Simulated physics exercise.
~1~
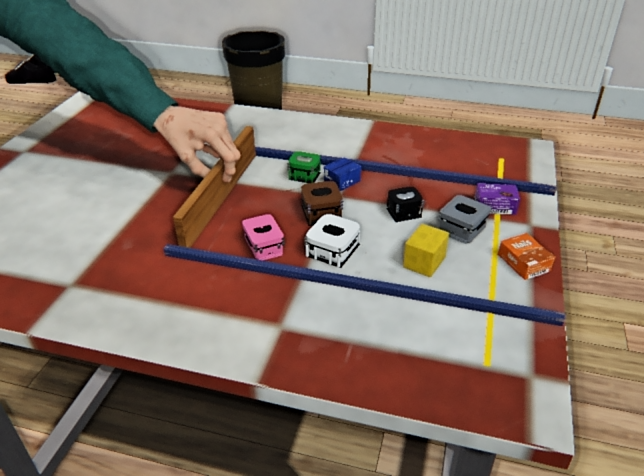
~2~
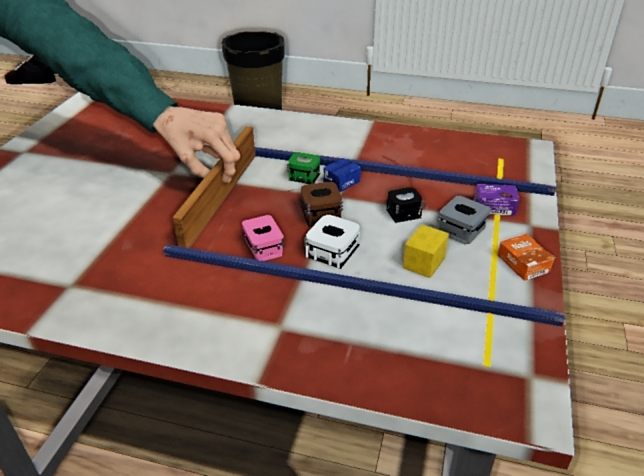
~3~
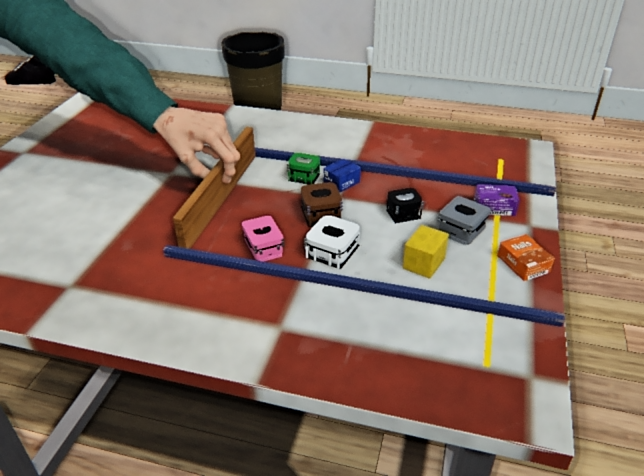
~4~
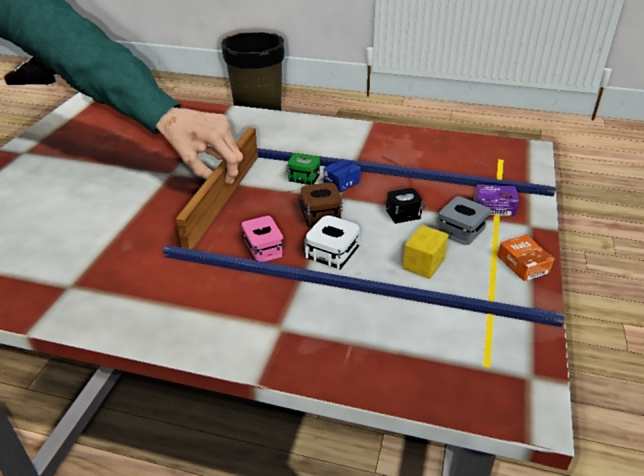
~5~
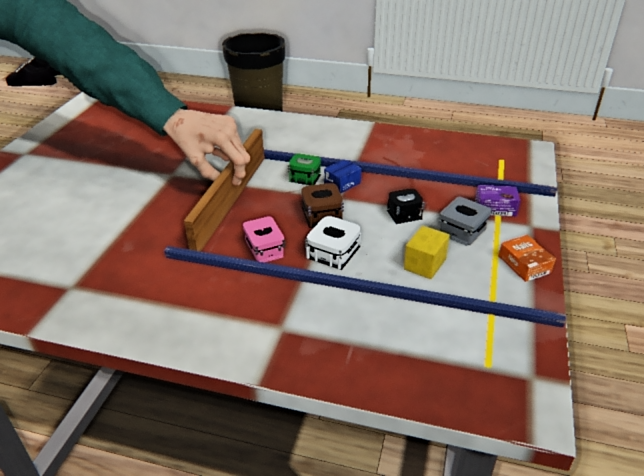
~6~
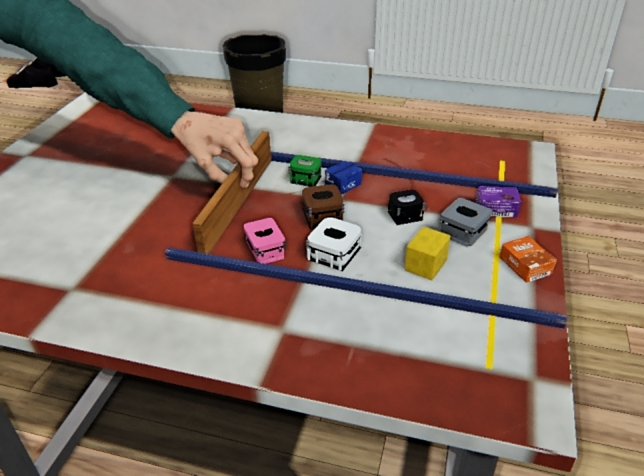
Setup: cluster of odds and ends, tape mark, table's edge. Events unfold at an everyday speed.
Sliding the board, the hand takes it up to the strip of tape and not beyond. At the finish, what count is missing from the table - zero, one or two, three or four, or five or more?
Missing: Three or four.
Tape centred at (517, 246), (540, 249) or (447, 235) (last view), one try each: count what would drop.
Those tries give 6, 6 and 0.
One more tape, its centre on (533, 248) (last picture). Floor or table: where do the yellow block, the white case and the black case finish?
In order, the yellow block goes off the edge, then the white case goes off the edge, then the black case keeps its spot.
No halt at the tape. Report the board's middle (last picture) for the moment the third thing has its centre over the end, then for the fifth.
Near (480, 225) first, near (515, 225) second.
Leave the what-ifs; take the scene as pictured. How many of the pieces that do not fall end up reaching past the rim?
That comes to 2 of them.
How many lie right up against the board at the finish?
Number: 4.
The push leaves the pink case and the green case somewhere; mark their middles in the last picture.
Taking them in turn, first comes (512, 288), then (516, 198).
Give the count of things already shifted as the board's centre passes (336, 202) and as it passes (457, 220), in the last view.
At the first point the count is 5, at the second it's 10.
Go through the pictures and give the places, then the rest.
Orange box (526, 256); purple box (496, 199); grey case (464, 220); board (220, 183); tape (496, 240), in the first picture.
Purple box (496, 199); board (220, 183), in the second picture.
Grey case (463, 221); blue box (342, 175), in the third picture.
Orange box (525, 257); yellow block (425, 252), in the fourth picture.
Purple box (497, 200); black case (405, 206), in the fifth picture.
Orange box (527, 259); purple box (498, 201); grey case (465, 222); board (237, 188); tape (497, 243), in the sixth picture.
Soon after, none off yet; orange box at rest near (527, 259); purple box at rest near (498, 201); grey case at rest near (465, 222).
After that, none off yet; orange box moving near (532, 258); purple box at rest near (500, 202); grey case displaced a little near (478, 222).
In the end, the number that fall off is three or four; gone, yellow block, purple box and orange box.
